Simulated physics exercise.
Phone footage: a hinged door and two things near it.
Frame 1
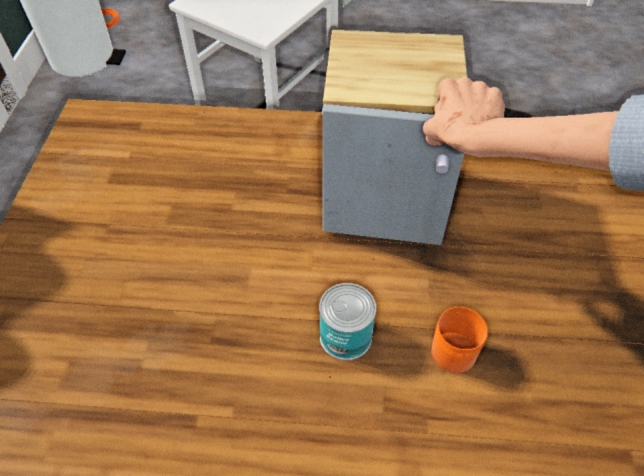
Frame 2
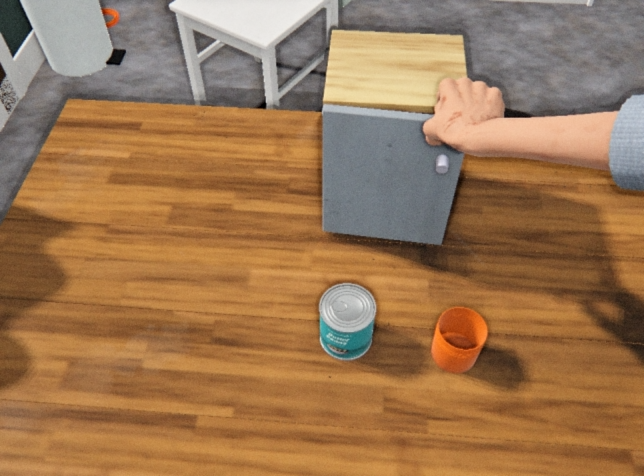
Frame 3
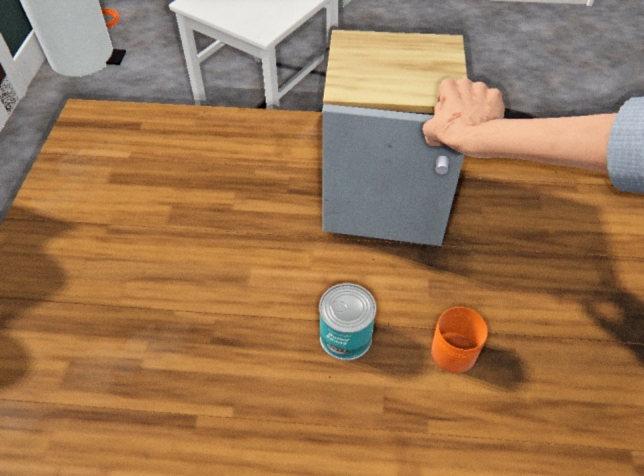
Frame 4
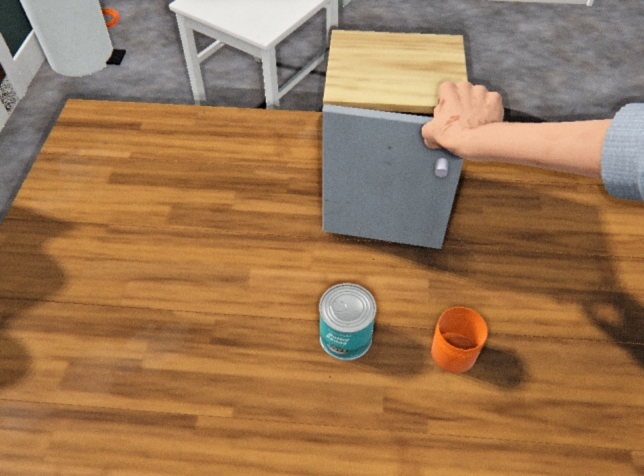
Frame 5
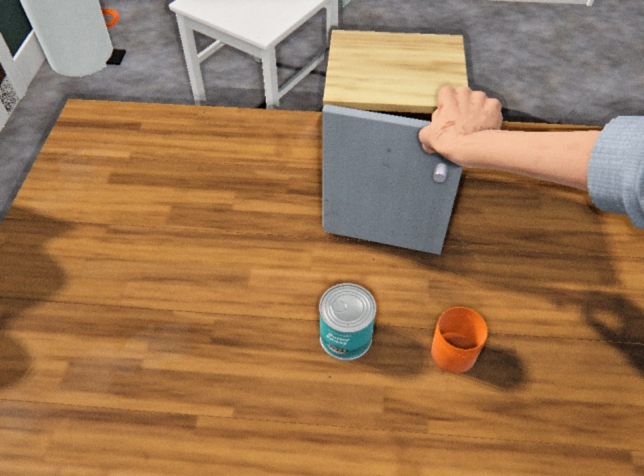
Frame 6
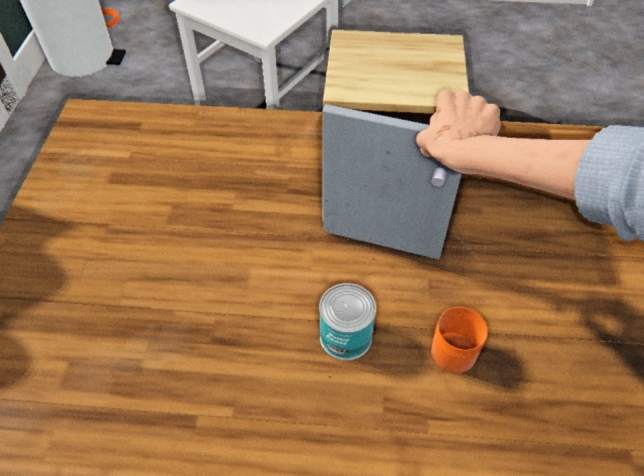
A hand gripped the edge of a small cabinet's gray door, barely moving at first, then eased it slightly open, while a turquoise can and an orange beaker stayed still on the wooden table.
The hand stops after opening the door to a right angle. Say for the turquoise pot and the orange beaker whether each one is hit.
Here the turquoise pot is hit, the orange beaker is not hit.
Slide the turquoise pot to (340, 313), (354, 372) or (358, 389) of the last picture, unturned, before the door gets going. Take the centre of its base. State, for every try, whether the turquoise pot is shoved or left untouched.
In order, the turquoise pot gets bumped, then is spared, then is spared.
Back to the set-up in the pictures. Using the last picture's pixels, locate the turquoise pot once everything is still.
End position, centre: Approx. (286, 336).
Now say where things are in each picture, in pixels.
The first picture shows door 4° open; turquoise pot (347, 322); orange beaker (458, 341); door (388, 186).
The second picture shows door 4° open; orange beaker (458, 341); door (388, 186).
The third picture shows door 5° open; turquoise pot (347, 322); door (387, 187).
The fourth picture shows door 6° open; orange beaker (458, 341); door (387, 189).
The fifth picture shows door 10° open; turquoise pot (347, 322); door (387, 191).
The sixth picture shows door 13° open; turquoise pot (347, 322); orange beaker (458, 341); door (386, 194).
Then, 1.62 s on from there, door 71° open; turquoise pot displaced a little near (330, 327); orange beaker at rest near (458, 341).
In the end, the turquoise pot gets shoved, near (286, 336); the orange beaker stays untouched, near (458, 341).
